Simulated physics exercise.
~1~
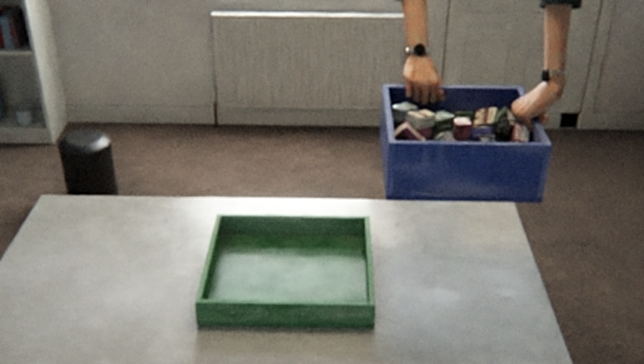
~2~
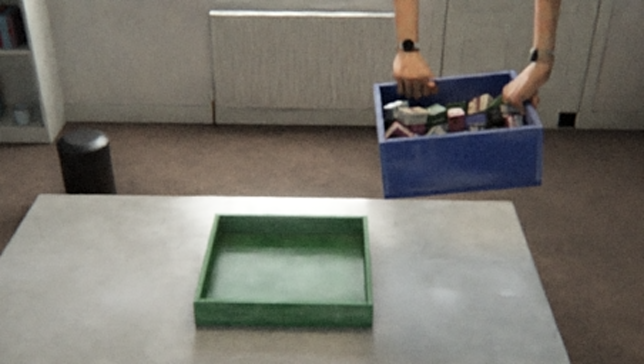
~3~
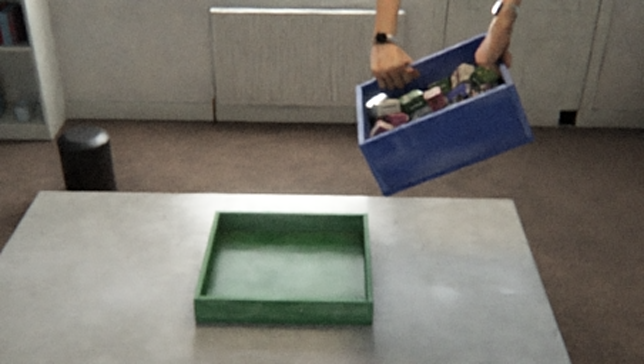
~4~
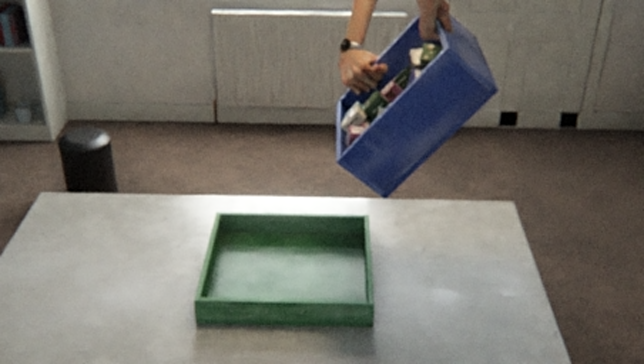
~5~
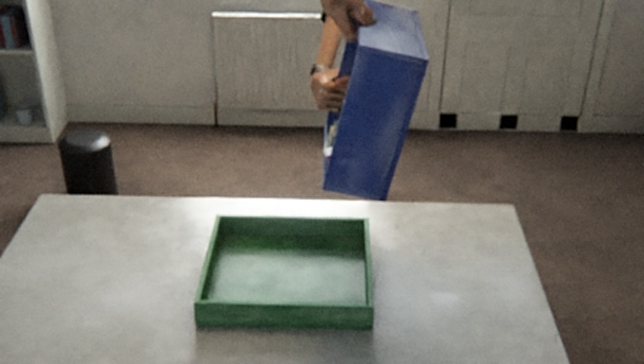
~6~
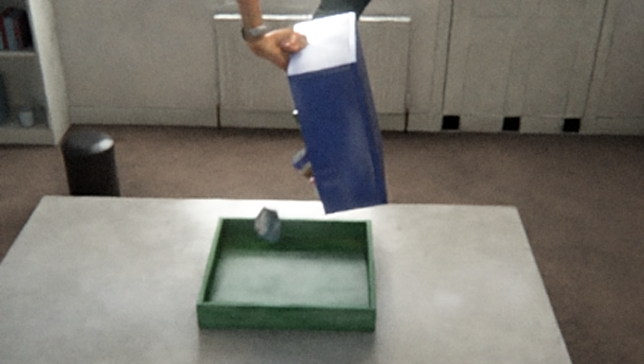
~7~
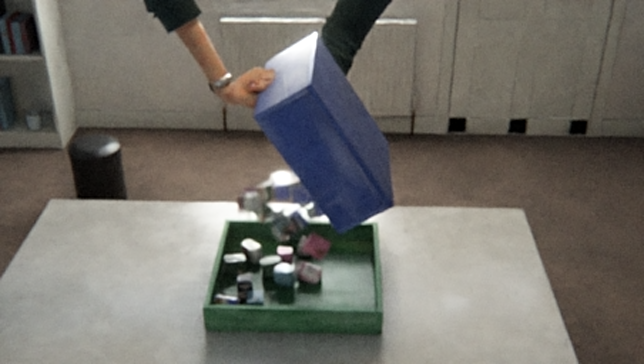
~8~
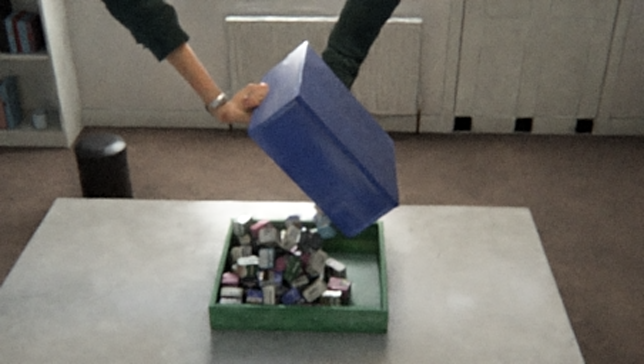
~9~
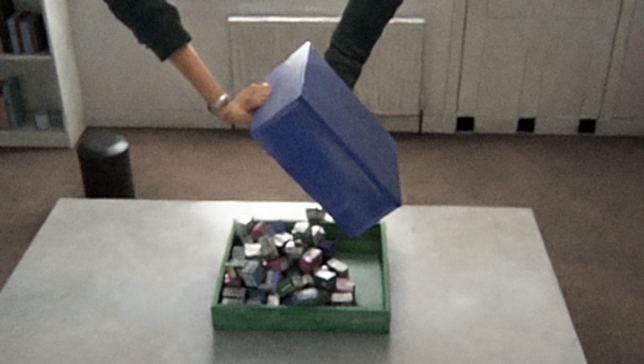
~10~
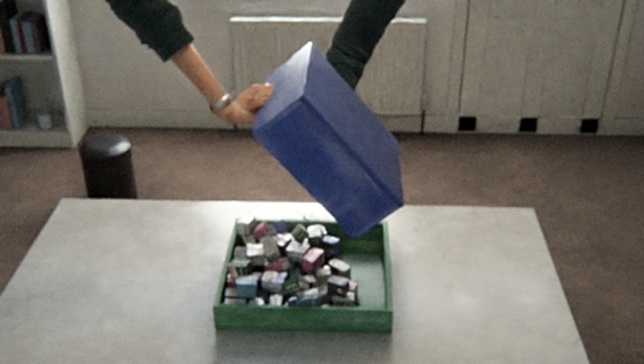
Above a grey table, two hands tip a blue crate, spilling small cartons into a green tray.
